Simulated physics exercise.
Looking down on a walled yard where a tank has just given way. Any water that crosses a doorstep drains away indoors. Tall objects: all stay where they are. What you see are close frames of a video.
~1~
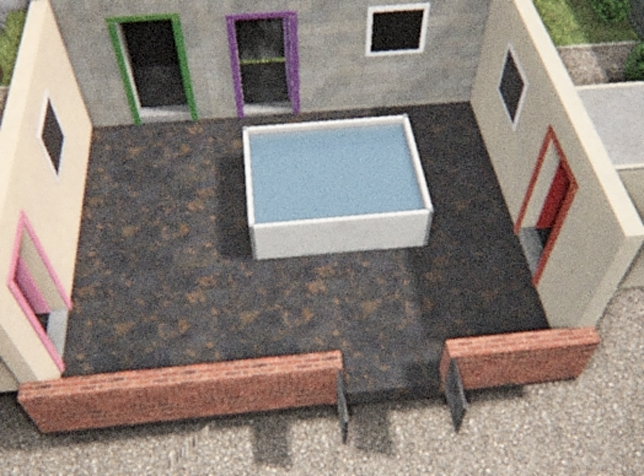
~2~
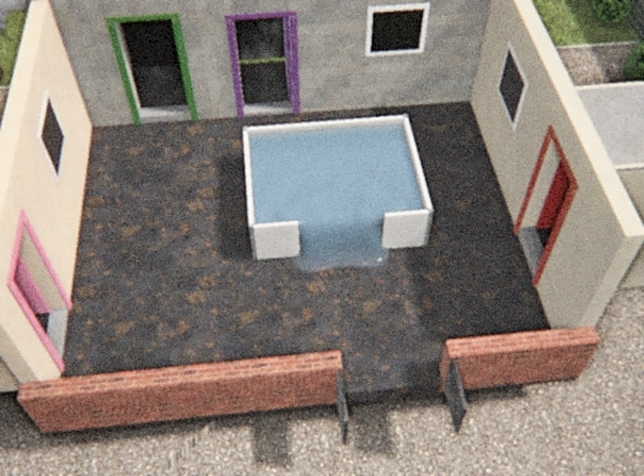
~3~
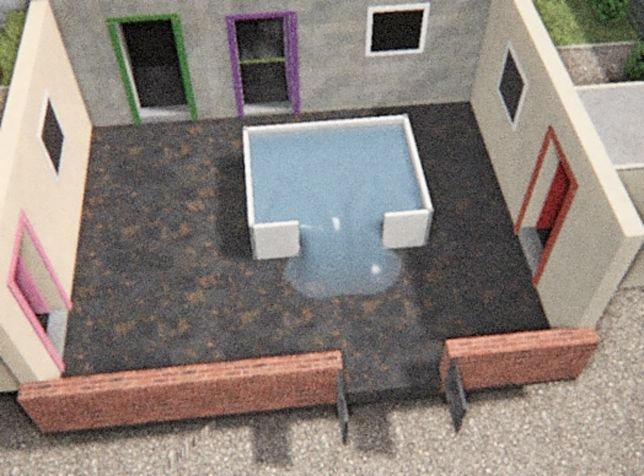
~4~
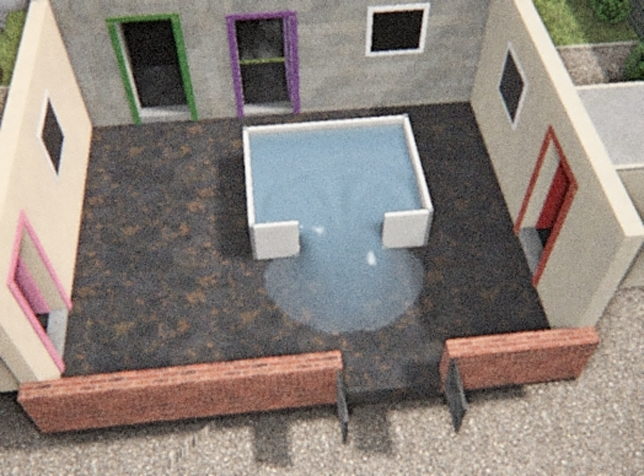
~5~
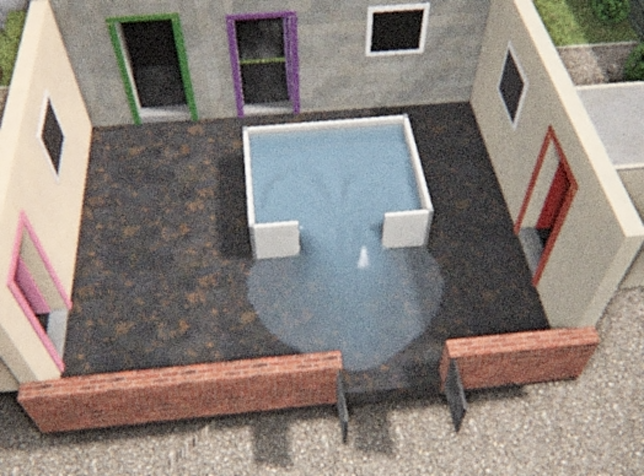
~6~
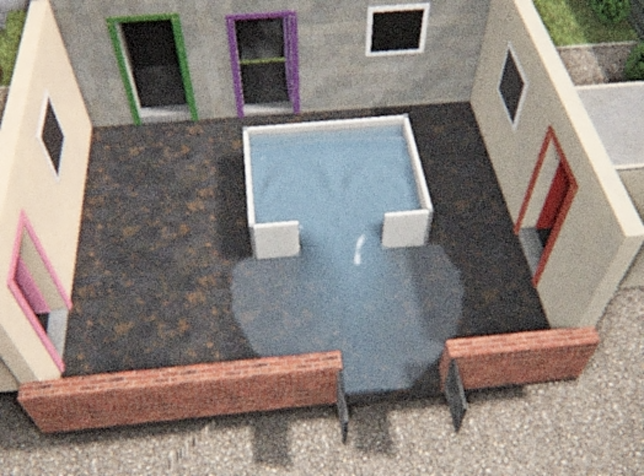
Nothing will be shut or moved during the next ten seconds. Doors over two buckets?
Purple door not over; red door not over; pink door over; green door not over.
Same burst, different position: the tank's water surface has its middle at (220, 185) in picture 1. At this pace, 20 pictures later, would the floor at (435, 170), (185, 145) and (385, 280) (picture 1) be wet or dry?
Spared, spared, hit.
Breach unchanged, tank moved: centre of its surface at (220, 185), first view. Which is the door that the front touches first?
The door marked pink.
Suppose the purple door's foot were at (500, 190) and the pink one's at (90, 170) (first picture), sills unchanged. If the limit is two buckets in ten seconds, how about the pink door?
As I see it, pink door does not reach it.
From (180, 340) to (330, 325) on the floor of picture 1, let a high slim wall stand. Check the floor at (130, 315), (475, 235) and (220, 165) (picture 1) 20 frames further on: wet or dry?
In order: Soaked, soaked, untouched.
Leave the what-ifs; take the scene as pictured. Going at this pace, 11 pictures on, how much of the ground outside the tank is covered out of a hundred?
Around 30 percent, give or take.
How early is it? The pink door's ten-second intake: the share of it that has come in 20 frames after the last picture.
Close to 40 percent.
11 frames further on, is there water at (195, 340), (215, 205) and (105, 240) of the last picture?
The three points read soaked through, clear and clear.
A moment on, water covers 25 % of the floor; the purple door not reached, the red door not reached, the pink door not reached, the green door not reached.
Next, water covers 30 % of the floor; the purple door not reached, the red door wet at the sill, nothing in, the pink door not reached, the green door not reached.
Then, water covers 50 % of the floor; the purple door not reached, the red door wet at the sill, nothing in, the pink door over two buckets in, the green door not reached.
Later, water covers 80 % of the floor; the purple door not reached, the red door wet at the sill, nothing in, the pink door far over two buckets in, the green door wet at the sill, nothing in.
In the end, water covers 95 % of the floor; the purple door wet at the sill, nothing in, the red door wet at the sill, nothing in, the pink door far over two buckets in, the green door wet at the sill, nothing in.
